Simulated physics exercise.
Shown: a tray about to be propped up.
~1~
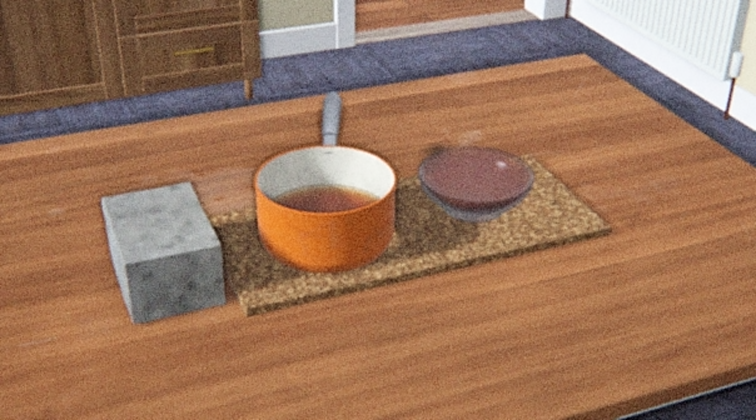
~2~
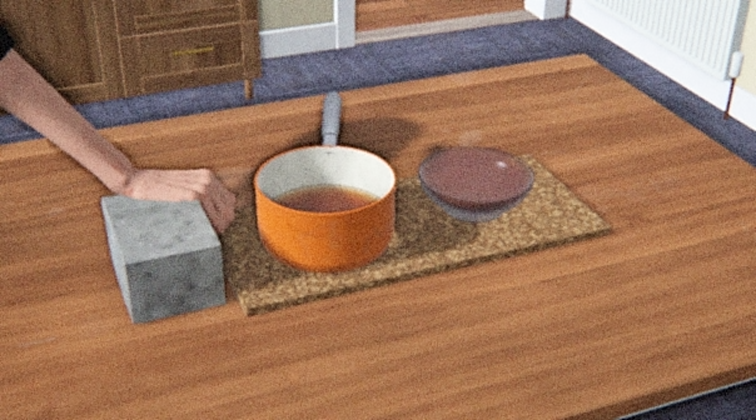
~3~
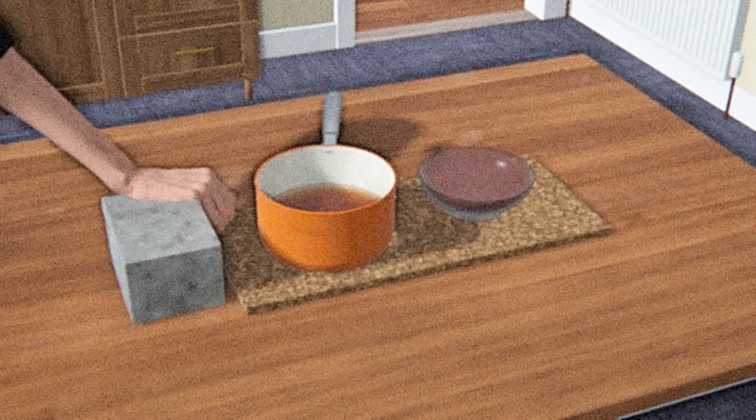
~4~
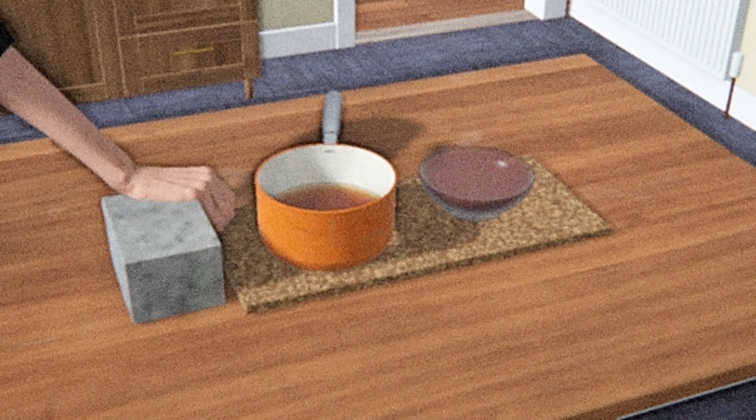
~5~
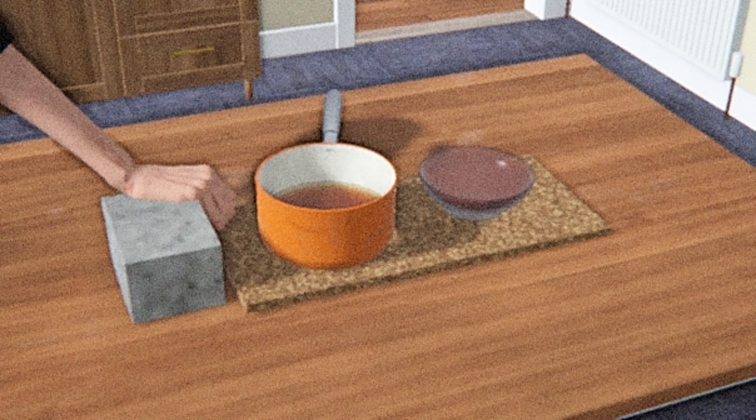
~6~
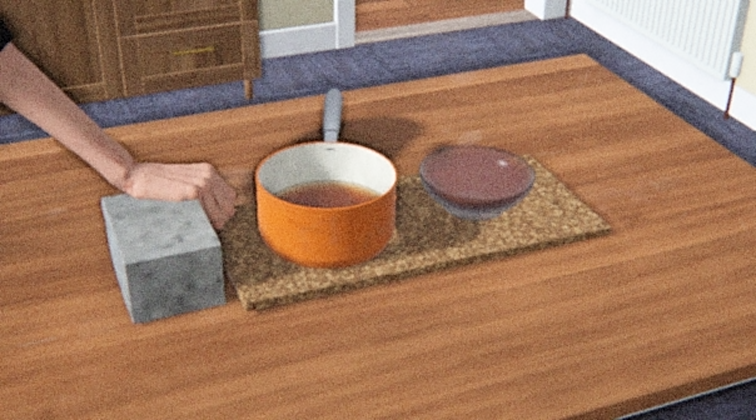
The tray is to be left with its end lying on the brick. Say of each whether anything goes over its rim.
The saucepan holds; the bowl loses some.
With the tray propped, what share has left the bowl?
My figure: 34 in a hundred.
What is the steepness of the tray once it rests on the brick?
Measured tilt: Approx. 11°.
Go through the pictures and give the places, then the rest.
In the first frame, the tray lies flat; saucepan (327, 207) about a third full; bowl (475, 188) nearly full; brick (177, 285).
In the second frame, a hand takes the end of the tray; saucepan about a third full, surface at (327, 217); bowl nearly full, surface at (476, 176).
In the third frame, the end is rising; saucepan (327, 206) about a third full; bowl (475, 188) nearly full.
In the fourth frame, the end has come up a little; saucepan about a third full, surface at (327, 215); bowl nearly full, surface at (477, 174); brick (177, 285).
In the fifth frame, slope near 1°; saucepan (326, 204) about a third full; bowl (476, 187) nearly full.
In the sixth frame, the tray slopes by about 1°; saucepan about a third full, surface at (327, 213); bowl nearly full, surface at (477, 174); brick (177, 285).
Shortly, the tray slopes by about 6°; saucepan, none is lost; bowl, it has lost some.
Then, the tray slopes by about 12°; saucepan, none is lost; bowl, it has lost some.
At the finish, the tray slopes by about 11°, resting on the brick; saucepan, none is lost; bowl, it has lost some.
